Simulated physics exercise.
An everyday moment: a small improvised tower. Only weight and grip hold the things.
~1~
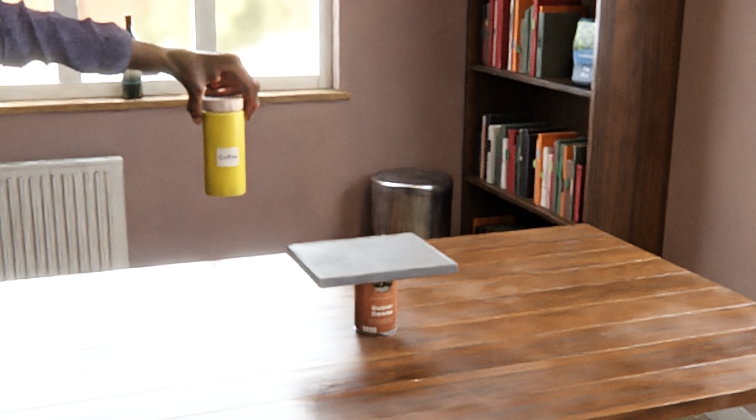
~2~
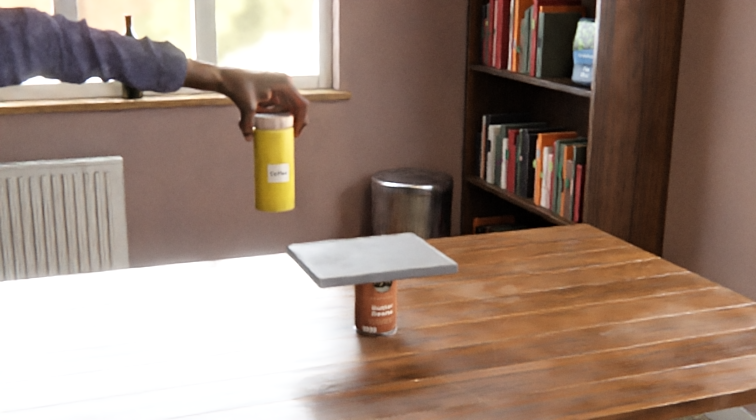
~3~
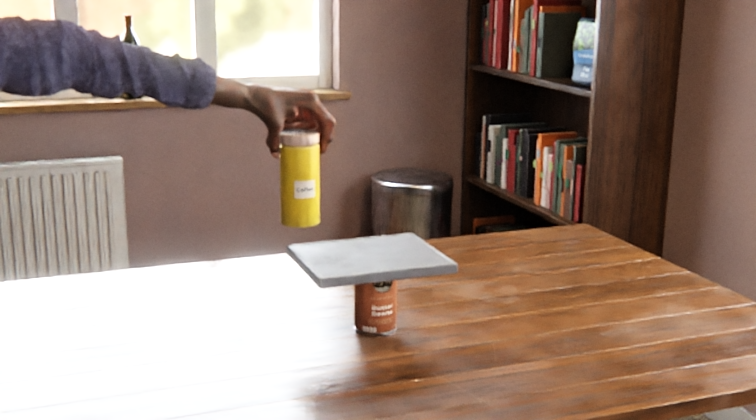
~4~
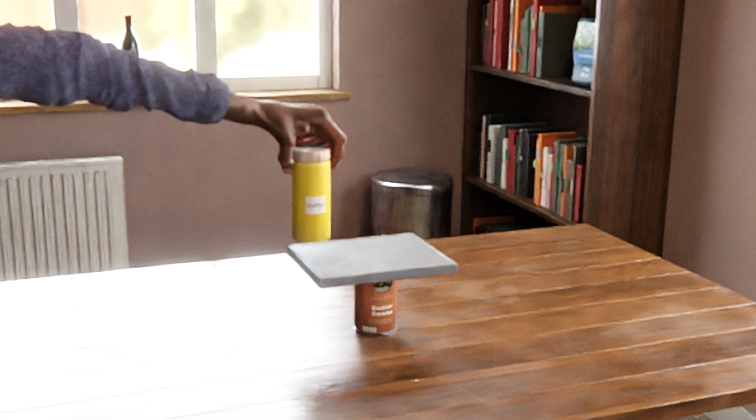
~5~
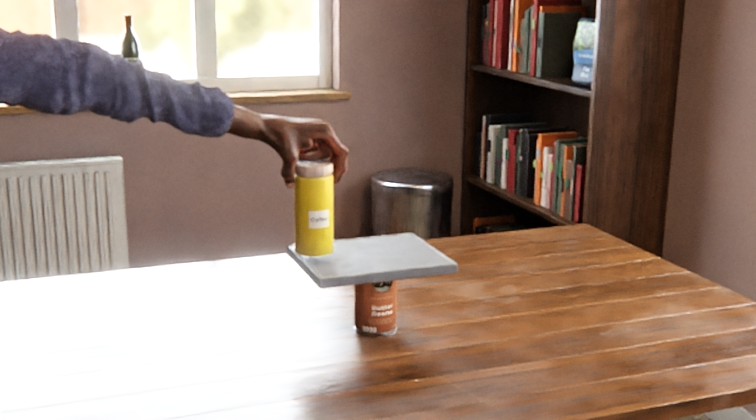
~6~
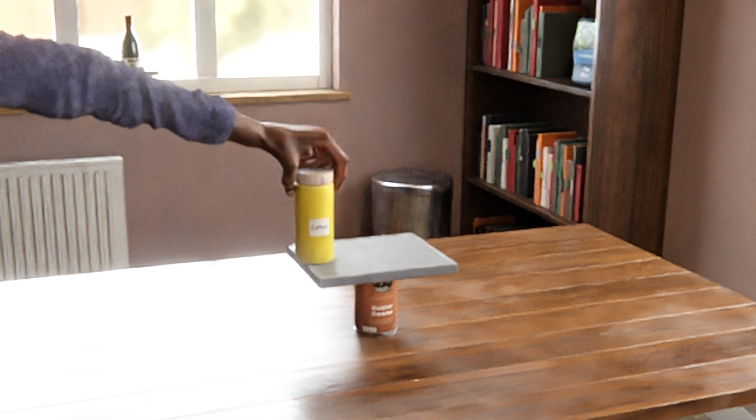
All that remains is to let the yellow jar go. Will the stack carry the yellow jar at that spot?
In the end the stack gives way.
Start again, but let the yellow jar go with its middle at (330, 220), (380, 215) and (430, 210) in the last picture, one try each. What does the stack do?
First try: It loses its balance; second try: It keeps its balance; third try: It gives way.
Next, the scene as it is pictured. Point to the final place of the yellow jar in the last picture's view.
Around (246, 326).
Then, 0.30 s past the last view, yellow jar now fallen; grey lid rocked 29° from its first pose.
Then, 0.40 s past the last view, grey lid rocked 61° from its first pose.
Then, 0.50 s past the last view, grey lid rocked 74° from its first pose.
Finally, fallen, yellow jar; down or leaning hard in the stack, grey lid; orange tin still in place. Final places as the last picture's camera would see them, yellow jar near (246, 326). The stack loses its balance.
